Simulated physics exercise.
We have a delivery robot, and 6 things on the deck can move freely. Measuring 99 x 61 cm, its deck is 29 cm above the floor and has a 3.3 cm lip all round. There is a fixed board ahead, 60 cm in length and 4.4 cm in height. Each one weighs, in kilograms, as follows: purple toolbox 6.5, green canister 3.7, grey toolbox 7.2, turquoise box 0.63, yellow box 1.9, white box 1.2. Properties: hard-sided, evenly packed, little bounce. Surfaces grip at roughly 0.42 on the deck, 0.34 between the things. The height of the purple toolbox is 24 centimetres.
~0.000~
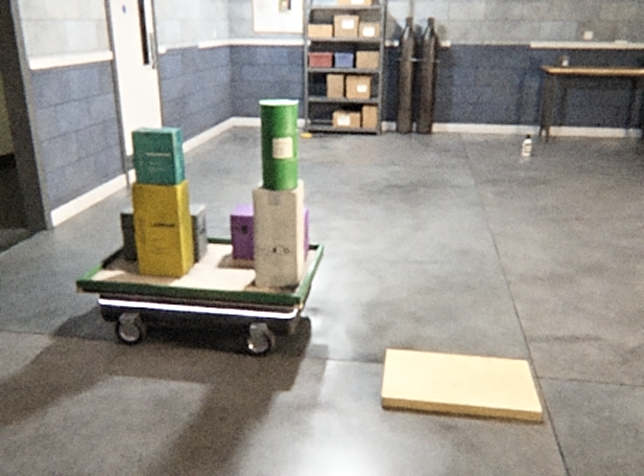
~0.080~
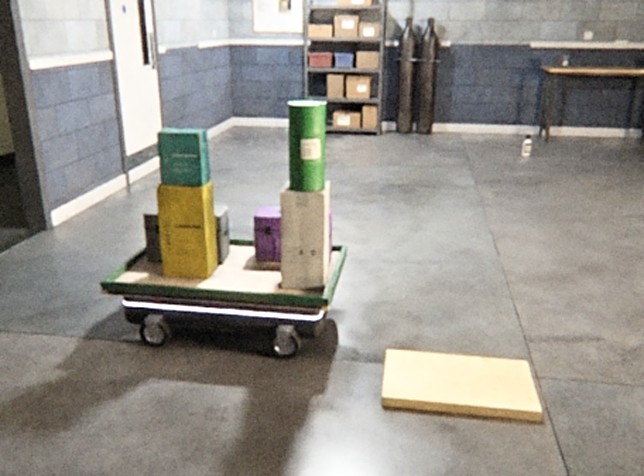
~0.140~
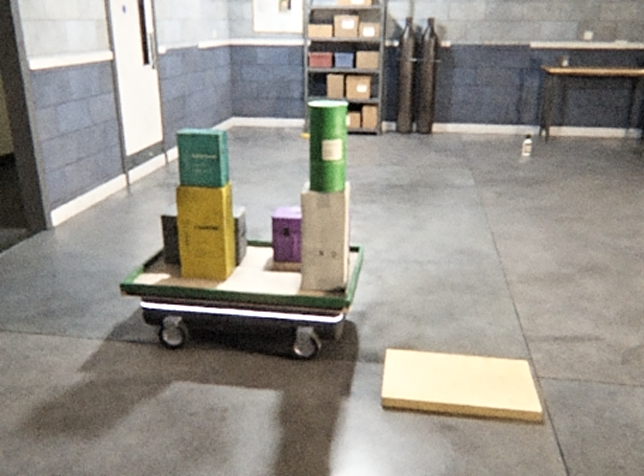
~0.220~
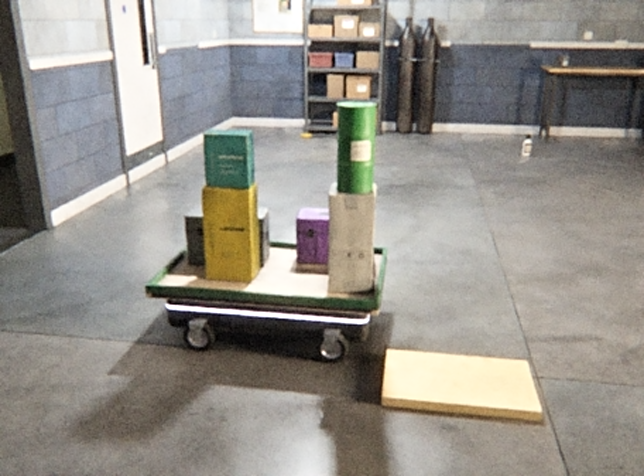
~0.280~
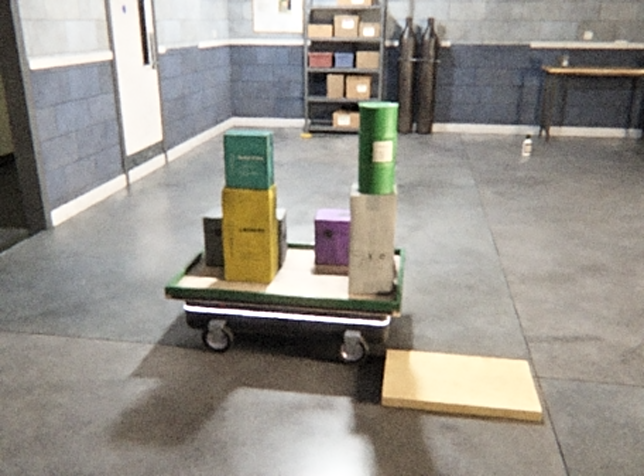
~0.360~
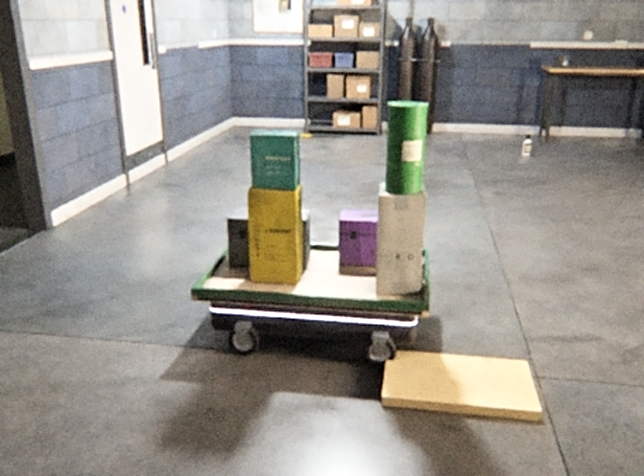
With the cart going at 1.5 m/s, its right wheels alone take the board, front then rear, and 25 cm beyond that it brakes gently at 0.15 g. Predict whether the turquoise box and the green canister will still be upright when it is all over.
My prediction: The turquoise box ends up down, the green canister ends up down.
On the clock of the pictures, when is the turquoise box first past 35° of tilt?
About 1.5 seconds.
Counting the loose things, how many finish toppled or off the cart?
I count 3.
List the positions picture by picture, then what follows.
The first frame shows cart 0 cm along; turquoise box (159, 156); green canister (279, 145).
The second frame shows cart 12 cm along; yellow box (188, 229); white box (306, 235).
The third frame shows cart 21 cm along.
The fourth frame shows cart 33 cm along; yellow box (232, 231); white box (352, 237).
The fifth frame shows cart 42 cm along; purple toolbox (353, 238).
The sixth frame shows cart 54 cm along; turquoise box (276, 160); green canister (406, 147).
By 1.06 s, cart 159 cm along; green canister tilted 12°; turquoise box tilted 7° near (520, 159); white box tilted 11°.
By 1.96 s, cart 267 cm along; green canister now off the cart; turquoise box on its side; white box tilted 43°.
When it is over (3.1 s), off the cart and tipped over, green canister and white box; lying over on the deck, turquoise box; the other 3 within 10 cm of the start.
